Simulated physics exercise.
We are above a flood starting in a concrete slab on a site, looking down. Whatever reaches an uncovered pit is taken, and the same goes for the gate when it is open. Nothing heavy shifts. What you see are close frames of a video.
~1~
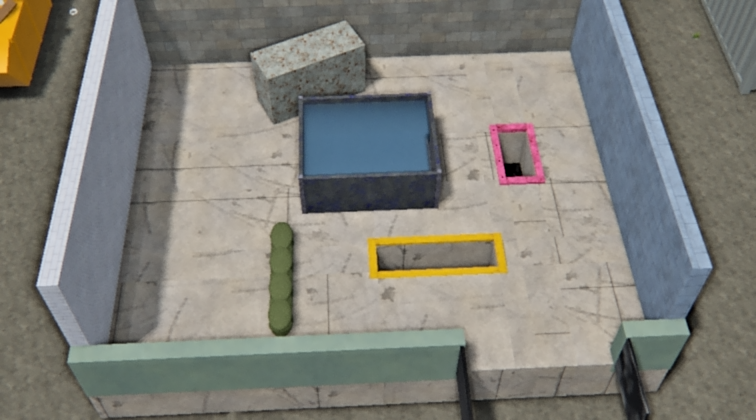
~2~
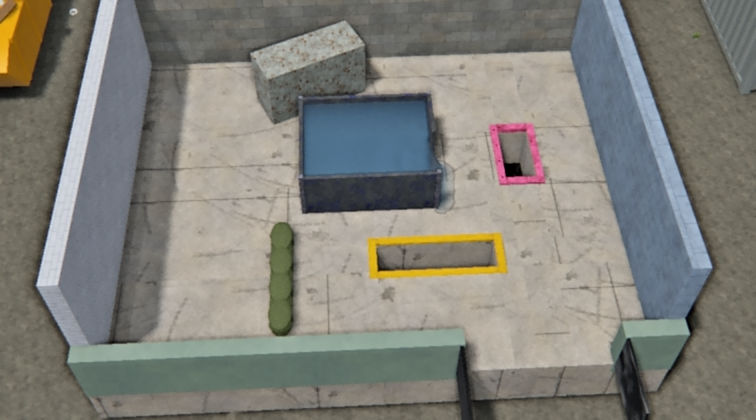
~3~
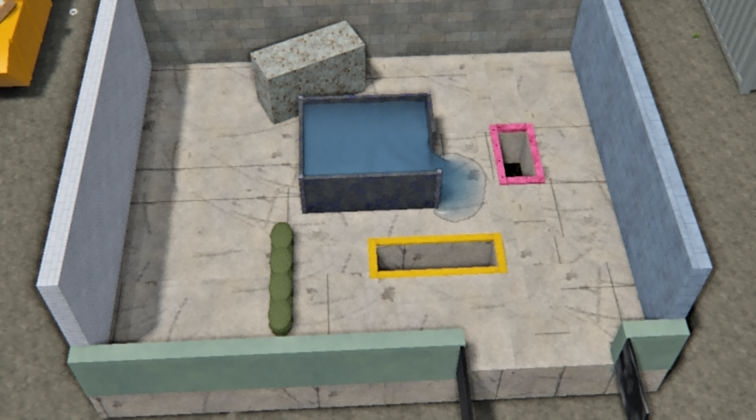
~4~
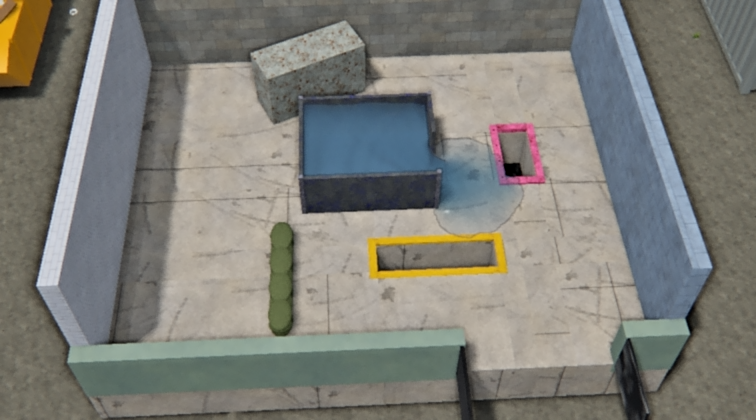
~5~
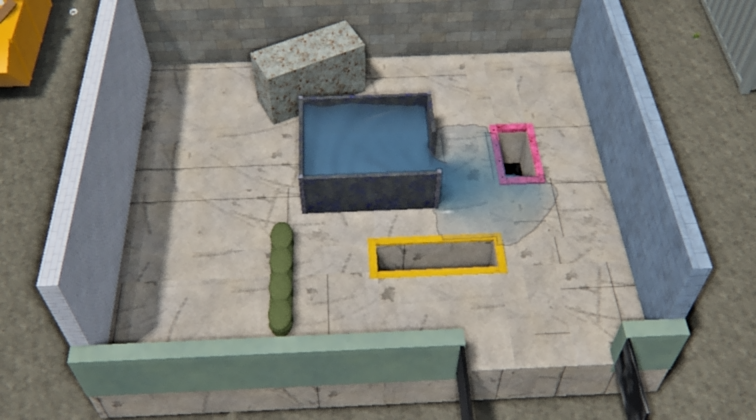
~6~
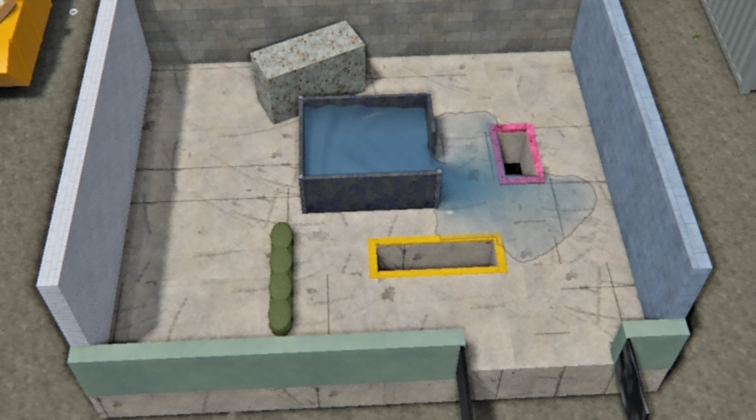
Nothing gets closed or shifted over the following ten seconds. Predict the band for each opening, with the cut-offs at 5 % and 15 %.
One by one: The gate gets a sizeable chunk - beyond fifteen per cent; the pink pit gets a sizeable chunk - beyond fifteen per cent; the yellow pit gets a medium chunk - five to fifteen per cent.
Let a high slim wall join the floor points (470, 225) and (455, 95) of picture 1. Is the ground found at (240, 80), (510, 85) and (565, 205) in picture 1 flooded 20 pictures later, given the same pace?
Going one after another, I'd say reached by the flood, then reached by the flood, then kept clear of the flood.
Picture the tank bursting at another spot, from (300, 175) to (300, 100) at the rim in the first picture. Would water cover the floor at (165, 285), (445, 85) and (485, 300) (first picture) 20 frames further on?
Spot by spot: Soaked through, then unaffected, then unaffected.
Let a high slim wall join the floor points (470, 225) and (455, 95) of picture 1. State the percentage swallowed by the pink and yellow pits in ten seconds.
Pink 0 %, yellow 35 %.
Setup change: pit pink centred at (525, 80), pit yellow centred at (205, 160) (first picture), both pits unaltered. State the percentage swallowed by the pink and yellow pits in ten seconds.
Roughly: Pink pit 15 %, yellow pit 0 %.
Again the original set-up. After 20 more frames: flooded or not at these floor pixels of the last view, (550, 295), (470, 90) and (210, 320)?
Points in order - 1: Inundated; 2: Inundated; 3: Unwetted.
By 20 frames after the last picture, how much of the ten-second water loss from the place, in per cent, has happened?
Working it through, I arrive at 50 per cent.
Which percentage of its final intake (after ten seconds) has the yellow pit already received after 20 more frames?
It comes to around 50 percent of the ten-second total.
A moment on, water covers 15 % of the floor; the gate 0 %, the pink pit 7 %, the yellow pit 2 %.
Next, water covers 20 % of the floor; the gate 0 %, the pink pit 13 %, the yellow pit 3 %.
Then, water covers 30 % of the floor; the gate 3 %, the pink pit 18 %, the yellow pit 4 %.
Later, water covers 45 % of the floor; the gate 11 %, the pink pit 24 %, the yellow pit 6 %.
In the end, water covers 60 % of the floor; the gate 17 %, the pink pit 26 %, the yellow pit 7 %.
